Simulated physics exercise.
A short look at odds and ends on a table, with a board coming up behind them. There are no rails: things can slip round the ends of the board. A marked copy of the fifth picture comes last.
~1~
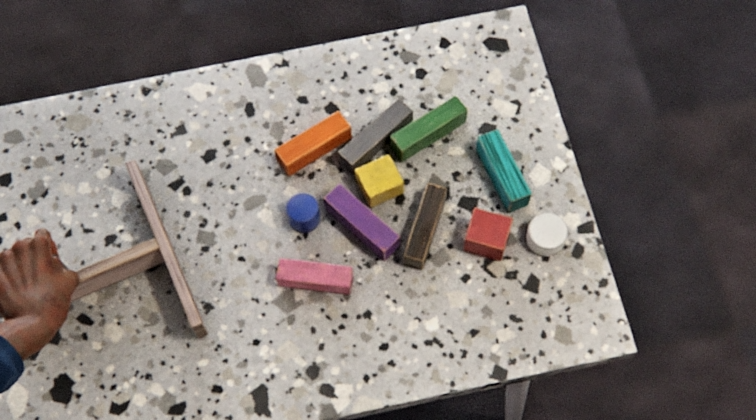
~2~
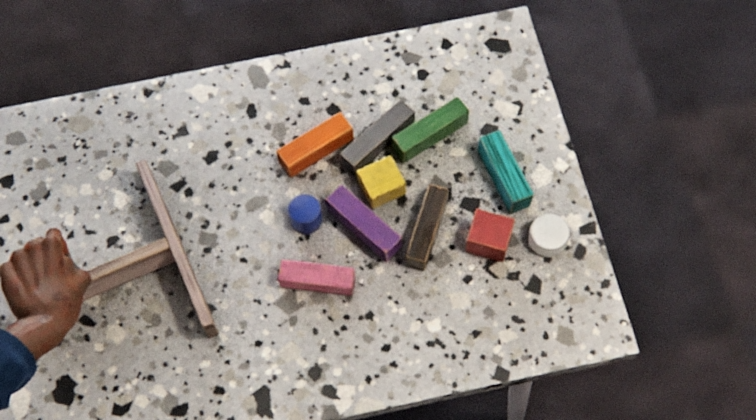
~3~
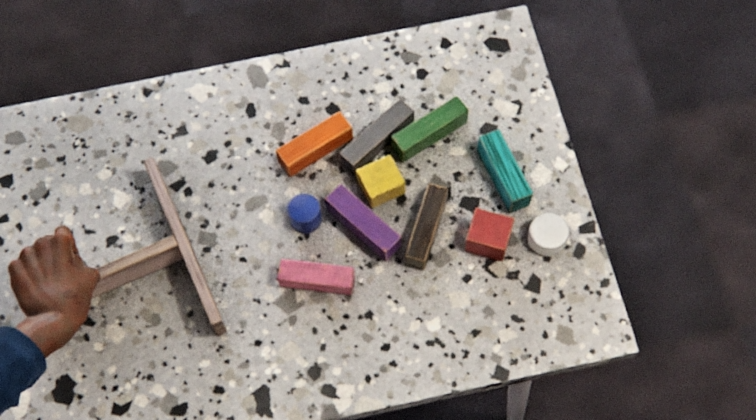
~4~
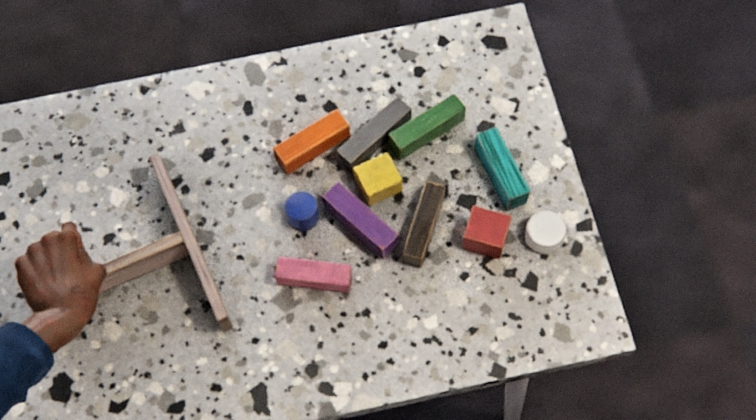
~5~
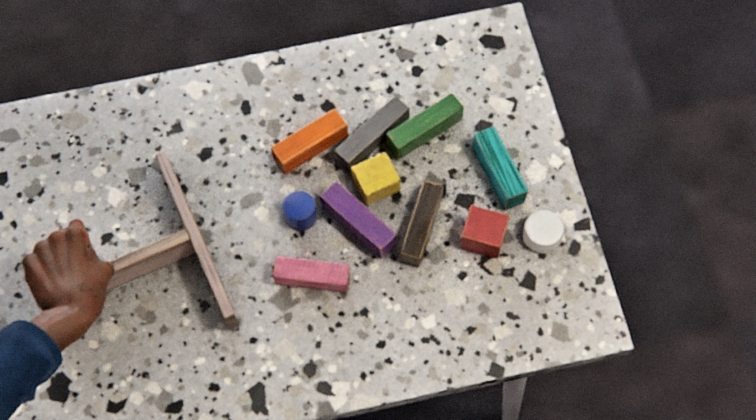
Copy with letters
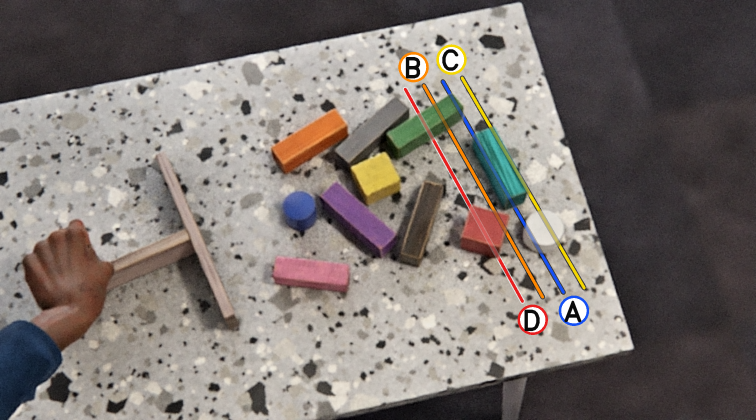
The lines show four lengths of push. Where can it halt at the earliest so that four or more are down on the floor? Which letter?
The first such stop is C.
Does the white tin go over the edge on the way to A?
Yes.
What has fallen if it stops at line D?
The white tin.
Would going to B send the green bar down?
No.
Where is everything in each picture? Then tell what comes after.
Red block (488, 235); yellow block (379, 181); green bar (429, 129), in the first picture.
Board (173, 240); black bar (427, 227), in the second picture.
Board (180, 238); purple bar (363, 222), in the third picture.
Board (187, 234); blue tin (302, 212), in the fourth picture.
Board (193, 231); turquoise stick (499, 168); grey bar (372, 134); red block (485, 232), in the fifth picture.
On the copy, A at (501, 182); B at (481, 186); C at (520, 178); D at (461, 190).
On C. First, board (312, 207); orange stick (325, 137); pink bar (382, 270).
Then, board (428, 183); white tin (566, 228); turquoise stick (527, 165).
Finally, board (520, 164); turquoise stick over the edge; red block over the edge; four fallen.
By contrast, A drops only three; B drops only one; D drops only one.
